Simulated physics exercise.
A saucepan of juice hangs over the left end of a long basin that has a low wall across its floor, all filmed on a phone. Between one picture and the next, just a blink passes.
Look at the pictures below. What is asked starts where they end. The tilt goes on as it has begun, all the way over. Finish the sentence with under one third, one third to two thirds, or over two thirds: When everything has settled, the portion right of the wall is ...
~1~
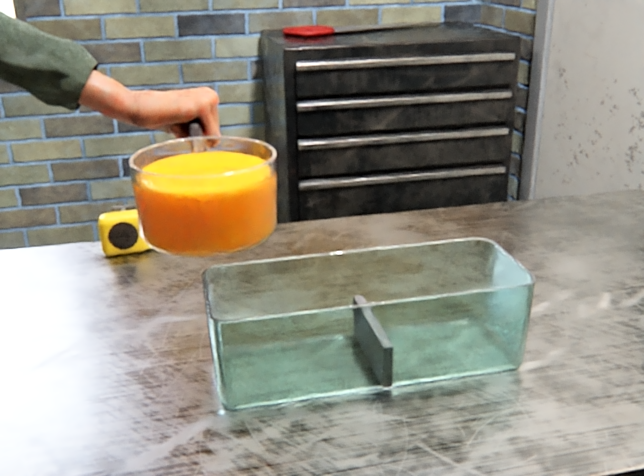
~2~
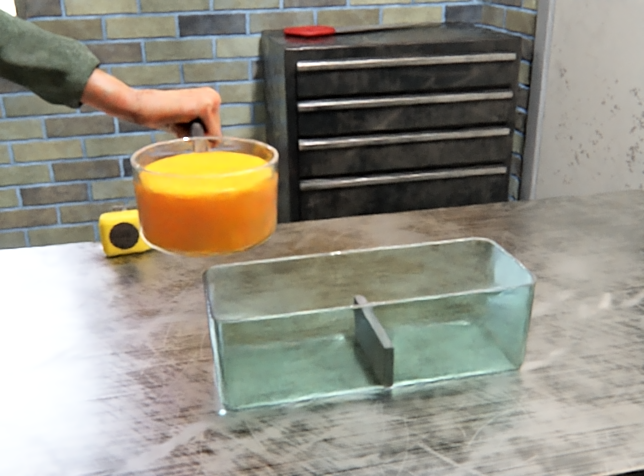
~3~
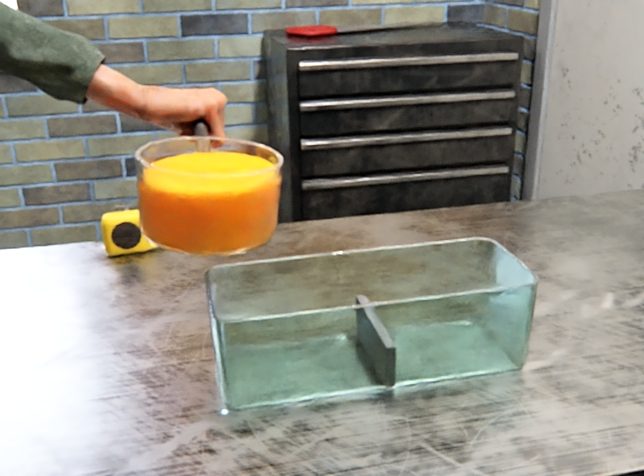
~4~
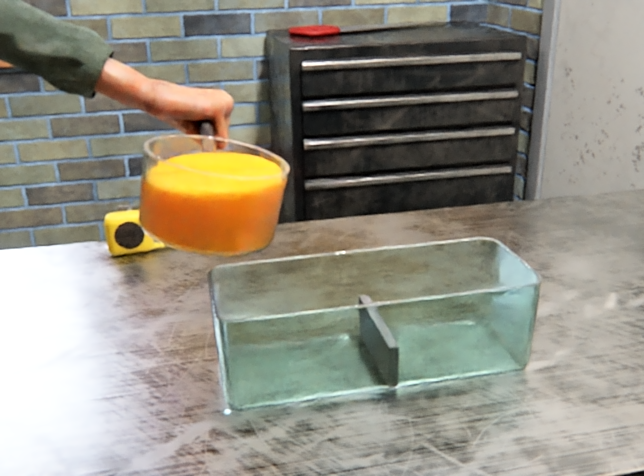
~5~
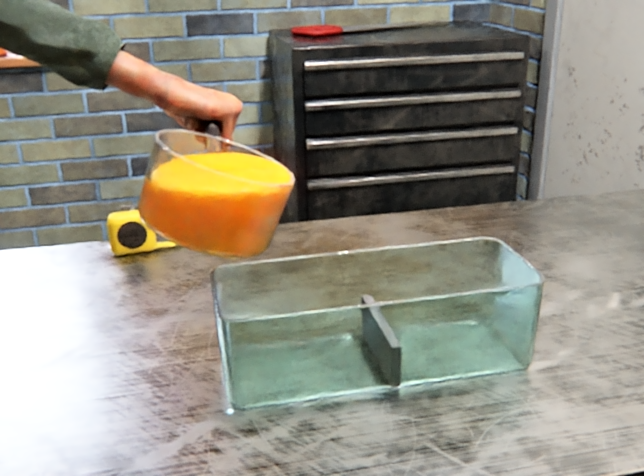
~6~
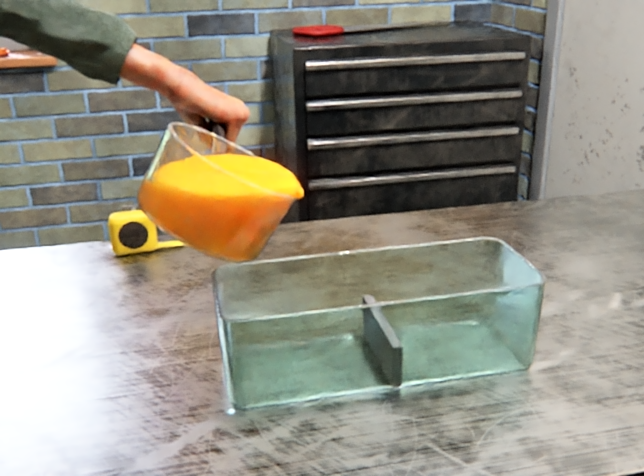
When everything has settled, the portion right of the wall is under one third.
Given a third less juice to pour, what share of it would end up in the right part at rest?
About 5 per cent.
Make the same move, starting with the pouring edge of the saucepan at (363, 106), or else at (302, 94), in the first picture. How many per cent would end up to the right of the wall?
The first gives 90 %, the second 40 %.
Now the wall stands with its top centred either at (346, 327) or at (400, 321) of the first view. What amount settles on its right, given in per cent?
25 per cent, then 15 per cent, roughly.
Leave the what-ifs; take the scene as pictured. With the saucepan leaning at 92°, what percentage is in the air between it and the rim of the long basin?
I'd say some 30 per cent.
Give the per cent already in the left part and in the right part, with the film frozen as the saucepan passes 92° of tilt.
On the left near 35 in a hundred, on the right near 0 in a hundred.
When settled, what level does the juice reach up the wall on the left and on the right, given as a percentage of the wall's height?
The left reaches some 70 %, the right about 10 %.
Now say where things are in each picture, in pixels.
The first picture shows tilt 0°; pouring edge (274, 152); surface from (136, 175) to (271, 164); the long basin's rim runs from (206, 295) to (512, 260); the wall's top is at (372, 321).
The second picture shows tilt 1°; pouring edge (276, 154); surface from (137, 175) to (272, 165).
The third picture shows tilt 6°; pouring edge (280, 159); surface from (141, 173) to (276, 166).
The fourth picture shows tilt 12°; pouring edge (286, 166); surface from (145, 174) to (282, 167).
The fifth picture shows tilt 21°; pouring edge (292, 177); surface from (147, 177) to (290, 169).
The sixth picture shows tilt 32°; pouring edge (294, 191); surface from (146, 178) to (289, 180); 3 per cent is over the edge.
A moment on, the saucepan is tipped on its side and 35 per cent is still to pour, 34 is left of the wall and 0 right of it.
Next, the saucepan is tipped right over and 7 per cent is still to pour, 80 is left of the wall and 2 right of it.
Then the saucepan is tipped right over and 1 per cent is still to pour, 86 is left of the wall and 10 right of it.
Later the saucepan is tipped right over and 0 per cent is still to pour, 87 is left of the wall and 11 right of it.
Finally, 86 per cent lies left of the wall, 12 right of it and 2 outside.
